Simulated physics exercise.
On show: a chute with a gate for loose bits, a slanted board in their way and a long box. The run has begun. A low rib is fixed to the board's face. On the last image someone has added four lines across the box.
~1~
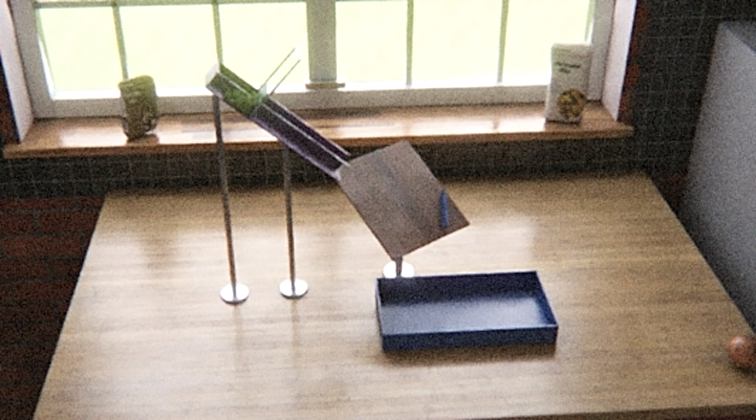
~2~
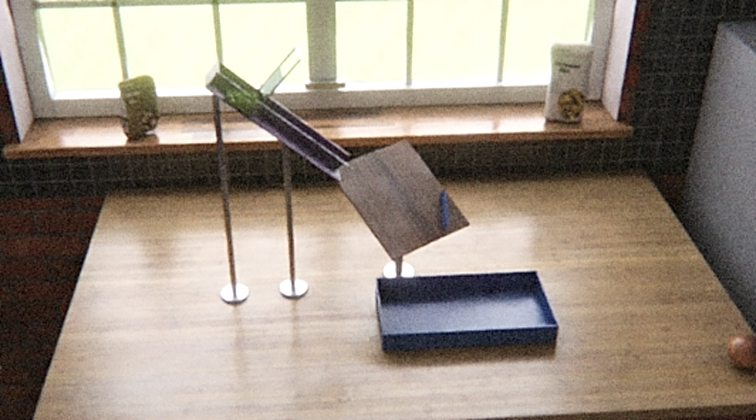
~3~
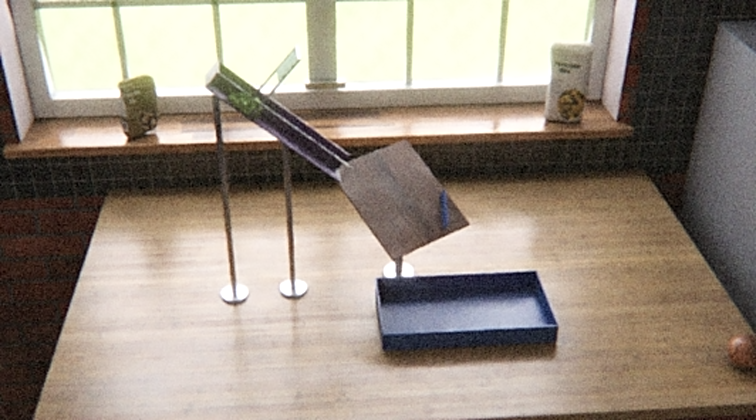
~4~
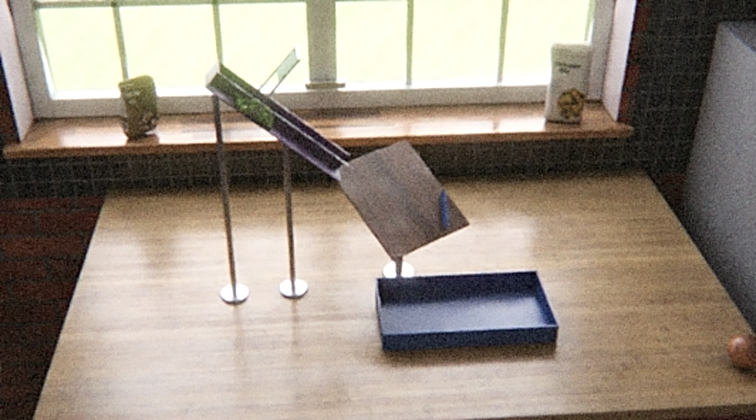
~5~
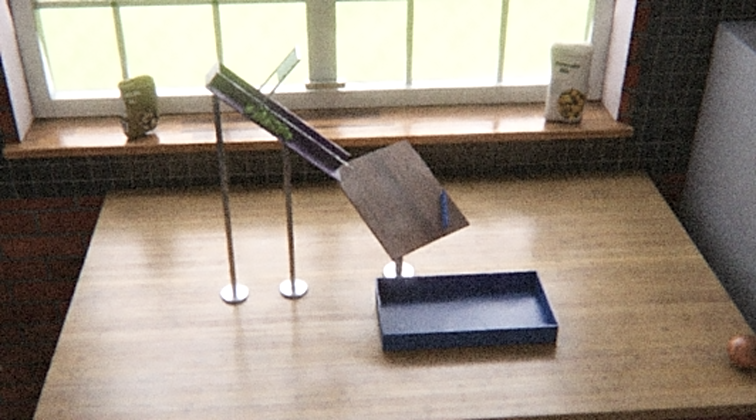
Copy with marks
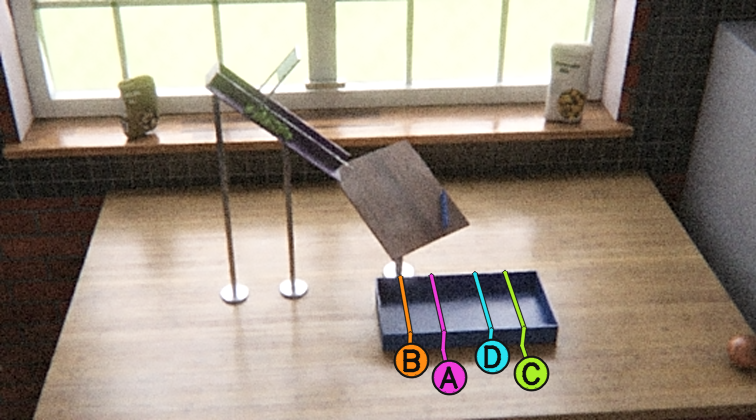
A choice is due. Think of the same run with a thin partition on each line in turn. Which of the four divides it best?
Choose D.
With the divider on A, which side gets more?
Right.
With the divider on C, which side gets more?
Left.
On the marked copy, line A crosses the front rim at (443, 331); line B crosses the front rim at (410, 333); line C crosses the front rim at (523, 327); line D crosses the front rim at (491, 329).
Choosing A, of what is caught, only a few on the left of the divider, all but a few on the right.
Choosing B, of what is caught, none at all on the left of the divider, the whole lot on the right.
Choosing C, of what is caught, all but a few on the left of the divider, a small share on the right.
Choosing D, of what is caught, close to half on the left of the divider, close to half on the right.
